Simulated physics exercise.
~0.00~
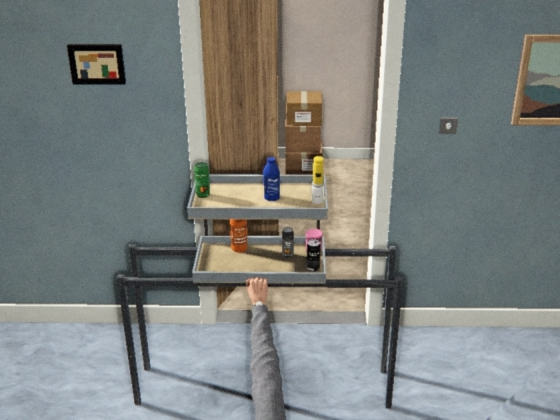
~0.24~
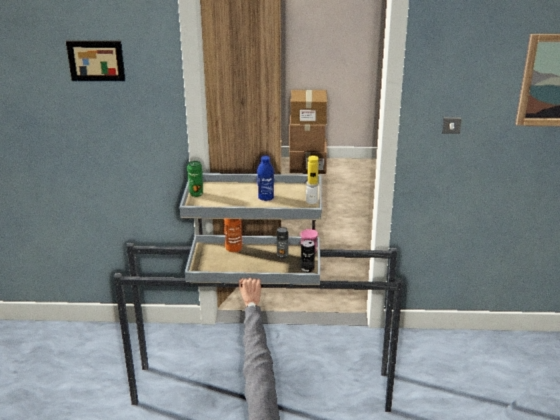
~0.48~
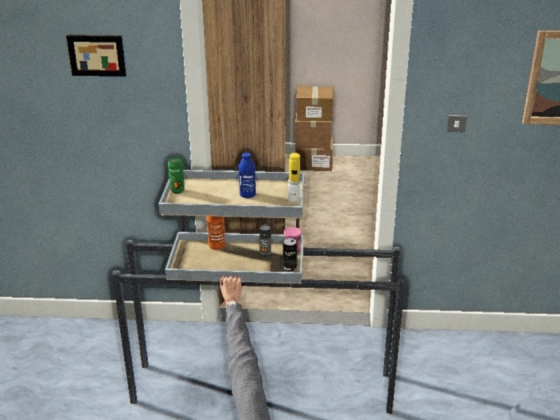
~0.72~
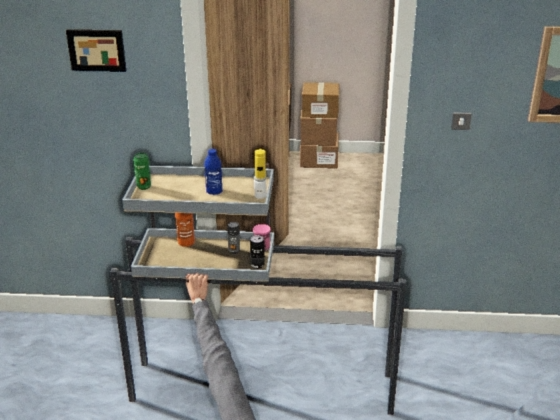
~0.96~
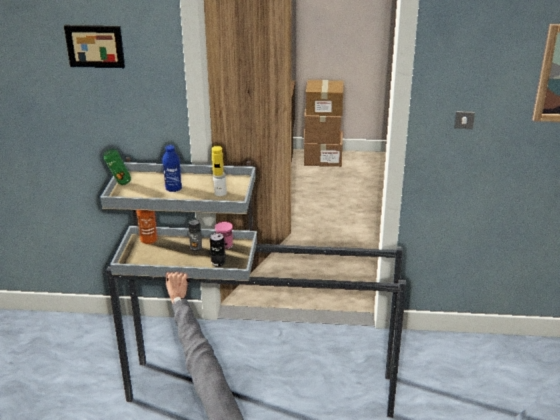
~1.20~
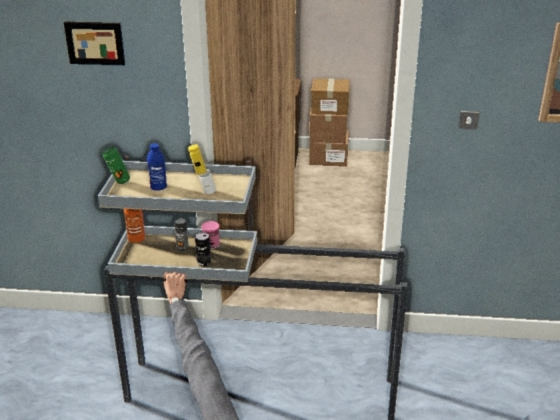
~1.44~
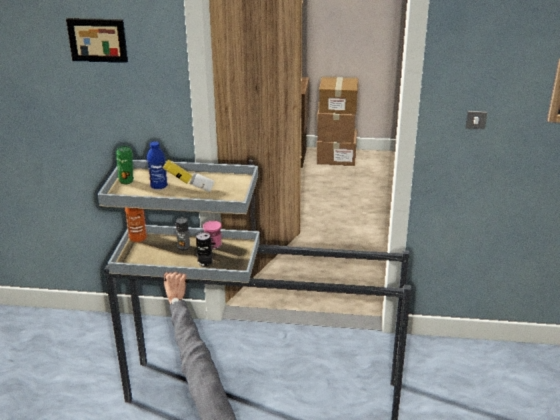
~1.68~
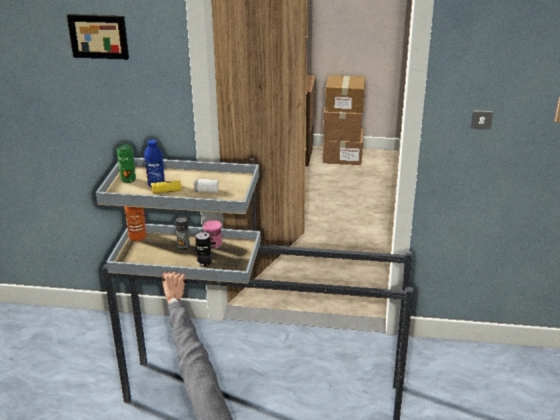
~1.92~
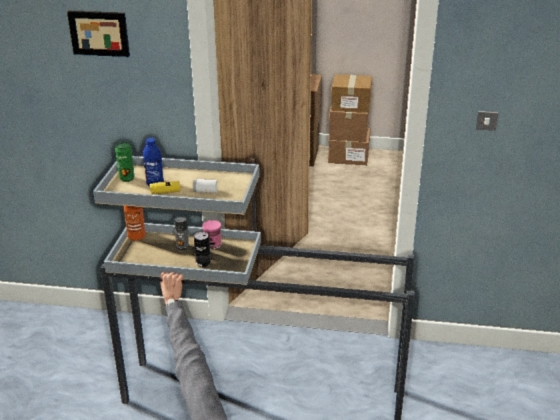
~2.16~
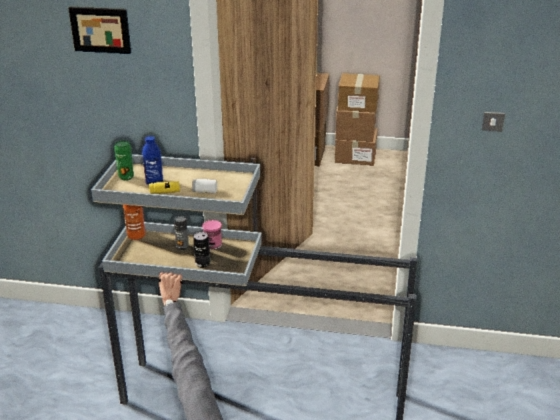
Two-tier tray sliding left under a hand's push and stopping abruptly, toppling the yellow and white shakers, which stay on it.
